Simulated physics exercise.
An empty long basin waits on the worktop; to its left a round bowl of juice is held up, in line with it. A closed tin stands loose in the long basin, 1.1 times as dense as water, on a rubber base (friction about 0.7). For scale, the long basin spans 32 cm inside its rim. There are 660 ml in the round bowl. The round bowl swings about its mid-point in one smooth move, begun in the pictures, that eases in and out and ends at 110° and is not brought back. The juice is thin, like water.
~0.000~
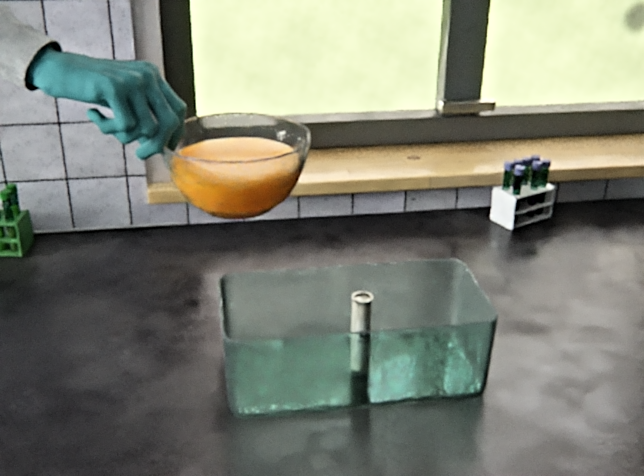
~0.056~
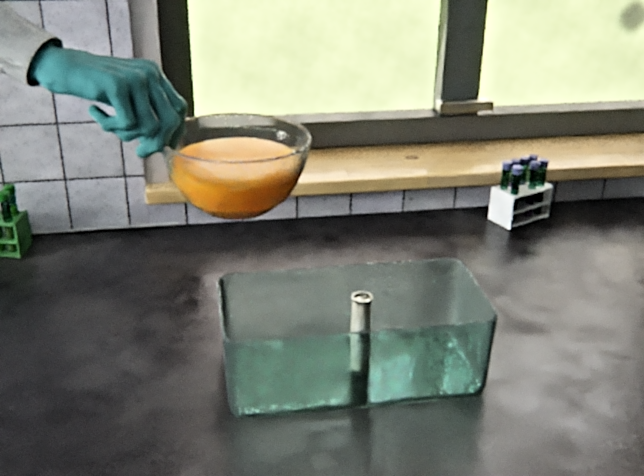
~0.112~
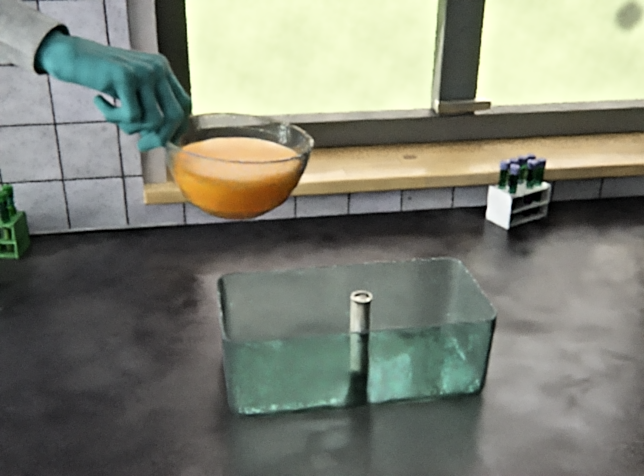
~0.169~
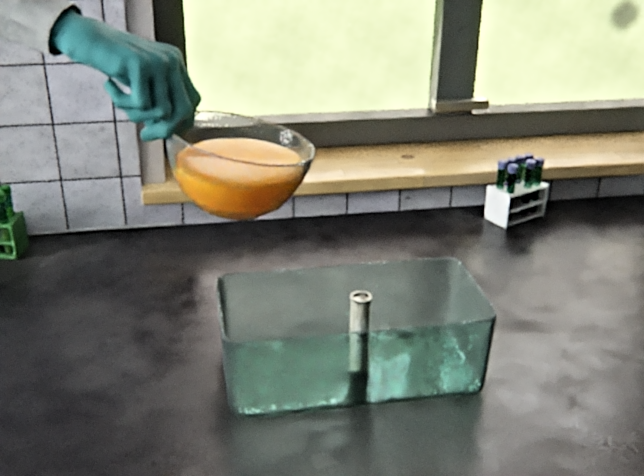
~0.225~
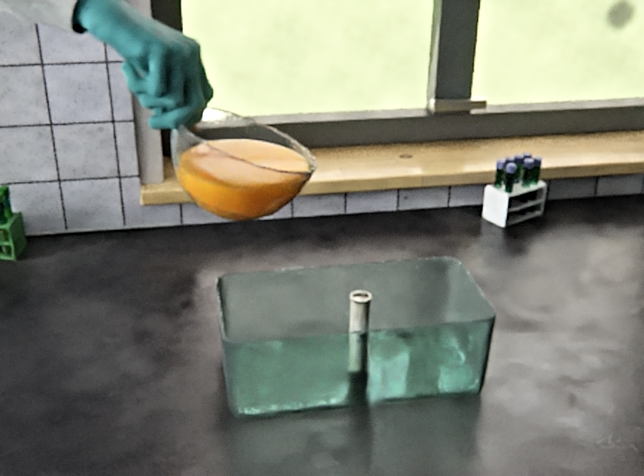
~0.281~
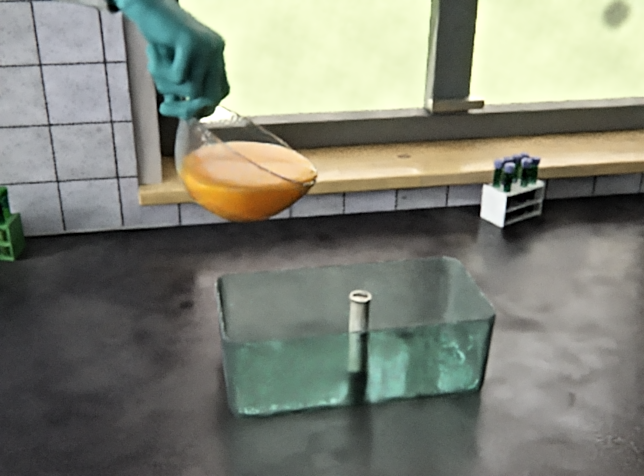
On a dark worktop before a tiled wall and a window with a wooden sill, a fixed view looks slightly down. A teal-gloved hand at the upper left holds a clear round bowl of orange juice above and left of a greenish glass basin with a slim upright tin inside, between green and white racks. The hand rolls over, smoothly tilting the bowl rightward until juice reaches its lowered rim.
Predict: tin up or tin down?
It falls.
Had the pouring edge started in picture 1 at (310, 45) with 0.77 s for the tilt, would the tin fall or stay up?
Then it falls.
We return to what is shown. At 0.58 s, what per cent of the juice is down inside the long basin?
About 34 per cent.
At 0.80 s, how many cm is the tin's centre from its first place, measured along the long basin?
About 2 cm.
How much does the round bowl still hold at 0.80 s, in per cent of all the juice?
About 0 per cent.
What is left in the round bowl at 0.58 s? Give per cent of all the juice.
Some 18 per cent.
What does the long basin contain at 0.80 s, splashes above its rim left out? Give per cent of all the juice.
Near 94 in a hundred.
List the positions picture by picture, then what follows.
In the first picture, it leans 0°; its right rim is at (309, 134); the juice meets the walls at (169, 160) and (301, 155); the long basin's rim runs from (221, 308) to (479, 289); the tin's top is at (362, 301).
In the second picture, it leans 1°; its right rim is at (309, 136); the juice meets the walls at (169, 160) and (301, 155).
In the third picture, it leans 6°; its right rim is at (311, 141); the juice meets the walls at (170, 159) and (301, 157).
In the fourth picture, it leans 13°; its right rim is at (313, 150); the juice meets the walls at (173, 158) and (304, 159).
In the fifth picture, it leans 22°; its right rim is at (314, 162); the juice meets the walls at (177, 159) and (309, 161).
In the sixth picture, it leans 32°; its right rim is at (313, 175); the juice meets the walls at (180, 163) and (311, 164); 1 per cent is over the edge.
After 0.58 s the tilt is 94° and 19 per cent is still to pour; the tin stands where it began.
After 0.80 s the tilt is 110° and 0 per cent is still to pour; the tin leans 6°.
After 1.02 s the tilt is 110° and 0 per cent is still to pour; the tin lies on its side.
After 1.27 s the tilt is 110° and 0 per cent is still to pour; the tin lies on its side.
In the end the tin lies on its side.
